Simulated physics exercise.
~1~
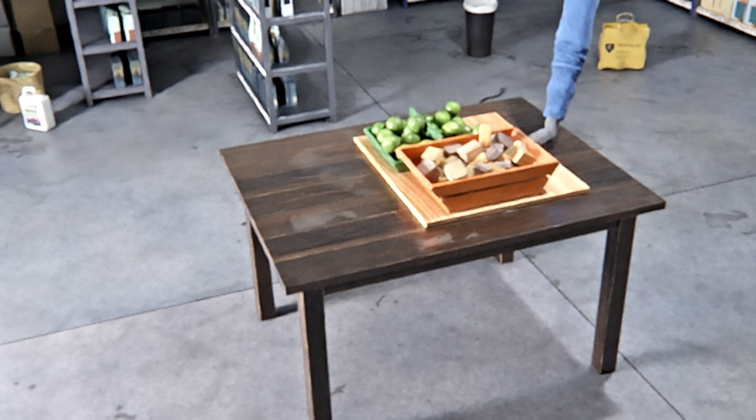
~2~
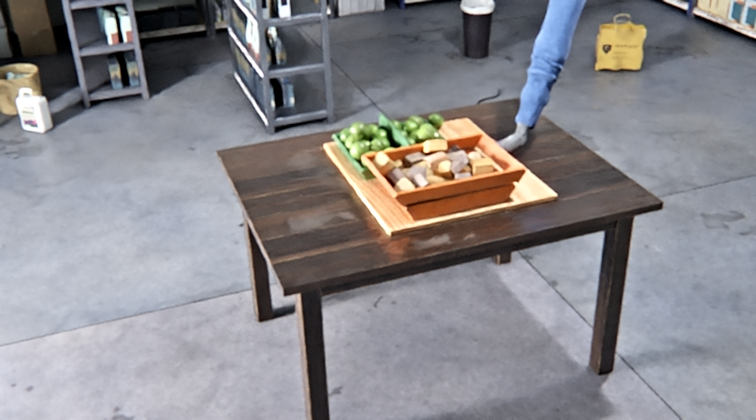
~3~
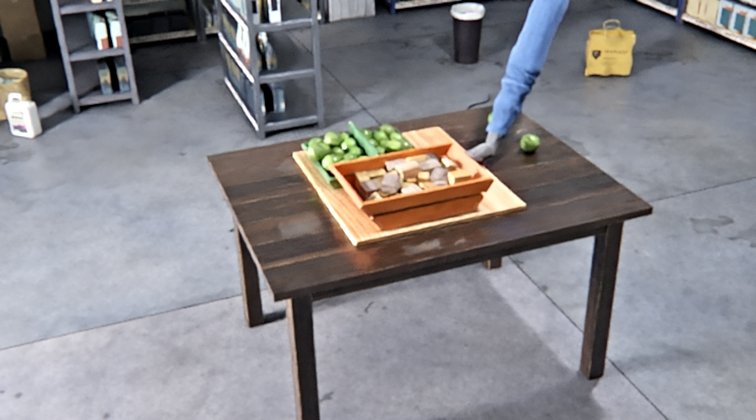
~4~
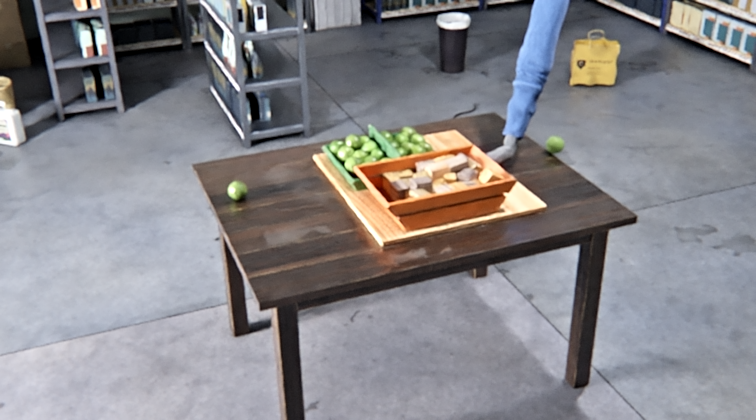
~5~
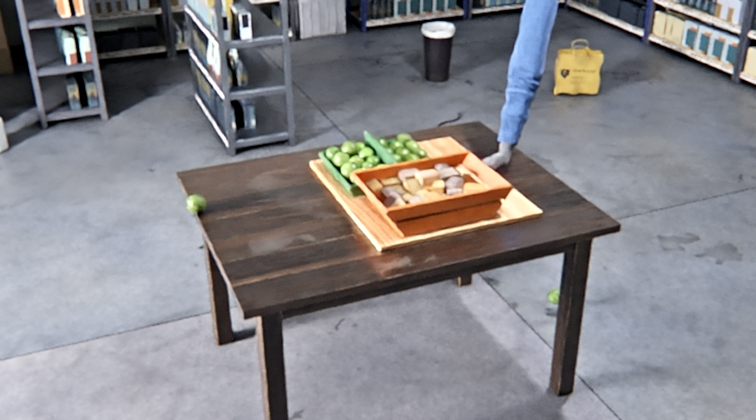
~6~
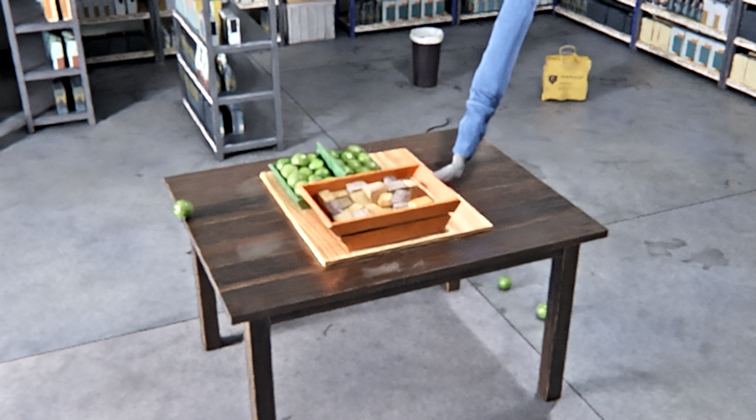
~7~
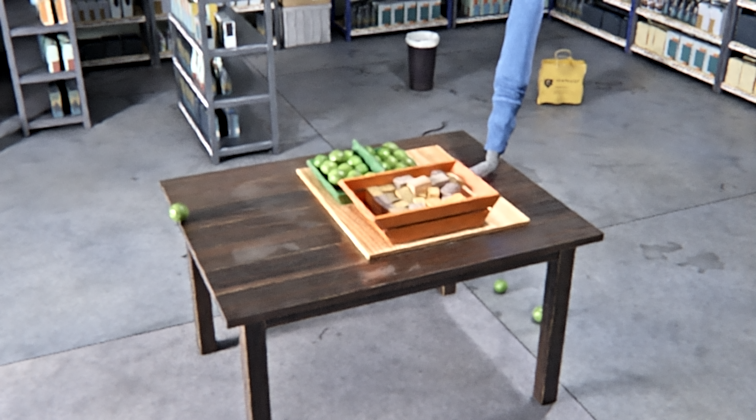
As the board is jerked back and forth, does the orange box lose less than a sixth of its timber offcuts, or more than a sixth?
It loses less than a sixth of them. The timber offcuts stay in the orange box, while only a few green apples get out of the green one.
